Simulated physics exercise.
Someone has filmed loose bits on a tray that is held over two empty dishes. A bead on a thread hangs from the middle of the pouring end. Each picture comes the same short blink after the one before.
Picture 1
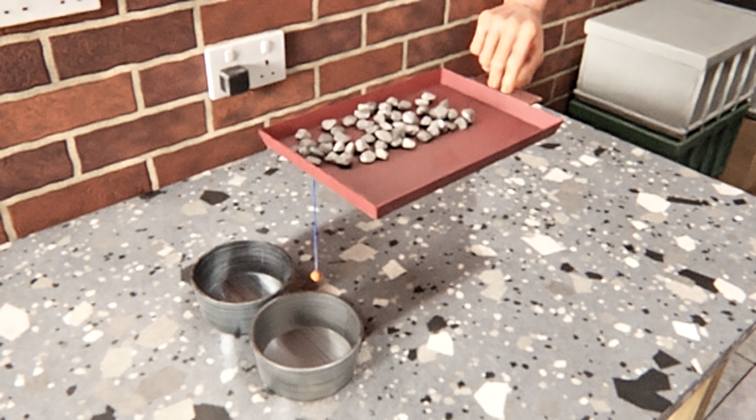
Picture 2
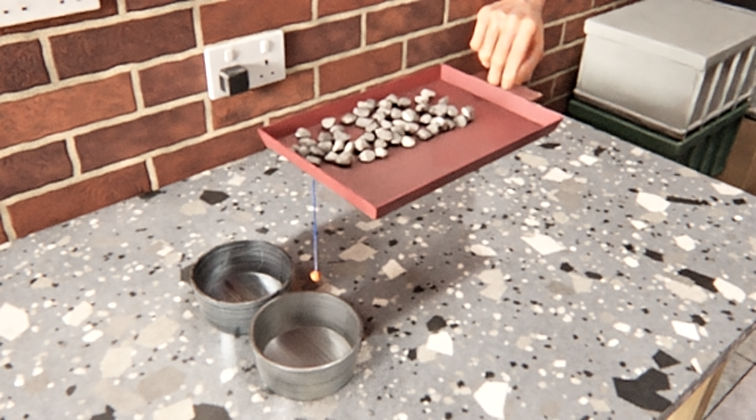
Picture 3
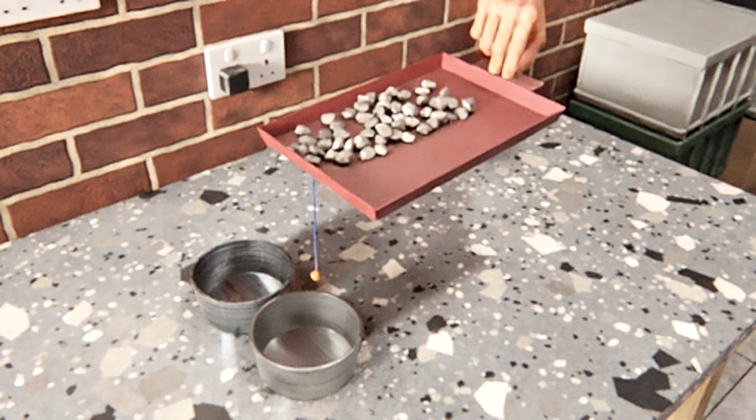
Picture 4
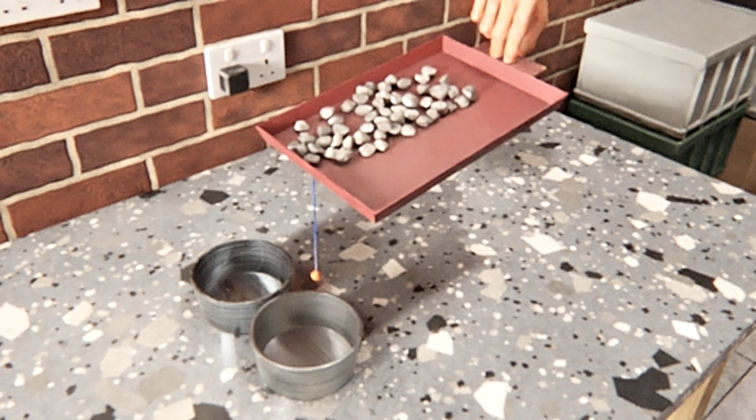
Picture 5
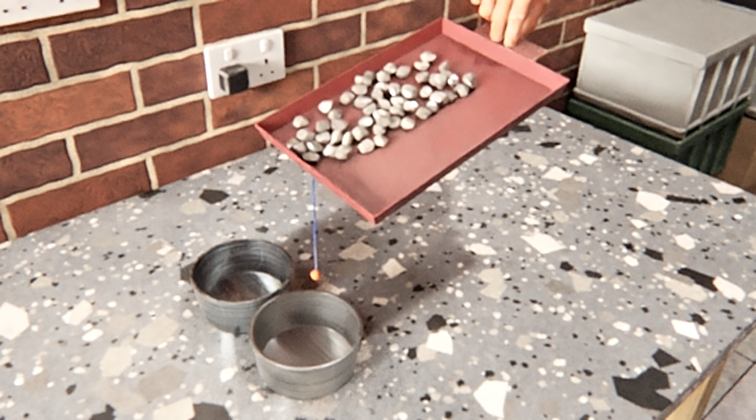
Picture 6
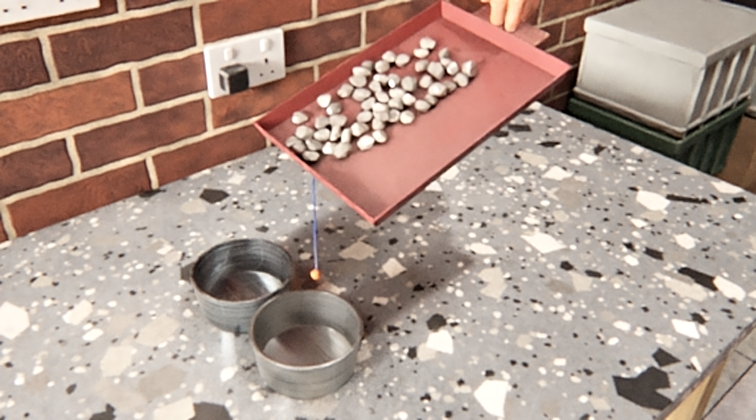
A hand at the upper right grips the far end of a red tray above a speckled grey stone counter, seen from a raised, fixed view before a brick wall with a socket. Grey pebbles lie on the tray, an orange bead hangs on a thread below it, and two empty metal dishes stand beneath. The hand steadily raises its end, tilting the tray towards the dishes, its right corner lowest.
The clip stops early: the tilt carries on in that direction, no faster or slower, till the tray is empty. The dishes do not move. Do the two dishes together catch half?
They take more than half between them.
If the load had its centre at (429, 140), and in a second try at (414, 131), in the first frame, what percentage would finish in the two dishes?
Roughly 40 per cent, and 50 per cent.
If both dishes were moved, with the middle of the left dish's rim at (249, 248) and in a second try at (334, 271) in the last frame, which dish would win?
The first try: Right. The second: The right-hand dish.
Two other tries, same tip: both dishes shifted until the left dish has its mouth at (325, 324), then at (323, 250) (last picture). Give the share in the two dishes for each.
First some 90, then 20 per cent.
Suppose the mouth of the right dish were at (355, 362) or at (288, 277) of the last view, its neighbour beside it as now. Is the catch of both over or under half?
First the larger part, then less than half.
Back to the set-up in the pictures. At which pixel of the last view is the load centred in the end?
Close to (314, 362).
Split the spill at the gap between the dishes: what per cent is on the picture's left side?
It comes to 10 per cent or so.
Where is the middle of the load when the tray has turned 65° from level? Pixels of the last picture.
At about (348, 187).
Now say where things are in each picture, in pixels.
In the first frame, corners of the pouring end near (266, 130) and (377, 202), level; middle of the load near (386, 127), bits of gravel; left dish near (201, 304); right dish near (262, 368); bead on its thread near (317, 276).
In the second frame, corners of the pouring end near (265, 129) and (376, 203), level; middle of the load near (386, 125).
In the third frame, corners of the pouring end near (264, 128) and (376, 205), tipped barely, lowest at the right corner; middle of the load near (386, 120).
In the fourth frame, corners of the pouring end near (263, 126) and (375, 208), tipped a little, lowest at the right corner; middle of the load near (386, 112).
In the fifth frame, corners of the pouring end near (262, 124) and (374, 211), tipped a little, lowest at the right corner; middle of the load near (385, 105).
In the sixth frame, corners of the pouring end near (260, 123) and (374, 214), tipped clearly, lowest at the right corner; middle of the load near (383, 98); left dish near (201, 303); right dish near (262, 366).
Shortly afterwards, tray tipped steeply; the bulk on the tray; a little in the air.
Next, tray tipped past a quarter turn; near half in the right dish; near a quarter outside both; near a quarter in the air.
Some moments later, tray tipped past a quarter turn; near two thirds in the right dish; near a third outside both.
In the end, tray tipped past a quarter turn; near two thirds in the right dish; none at all in the left dish; near a third outside both.
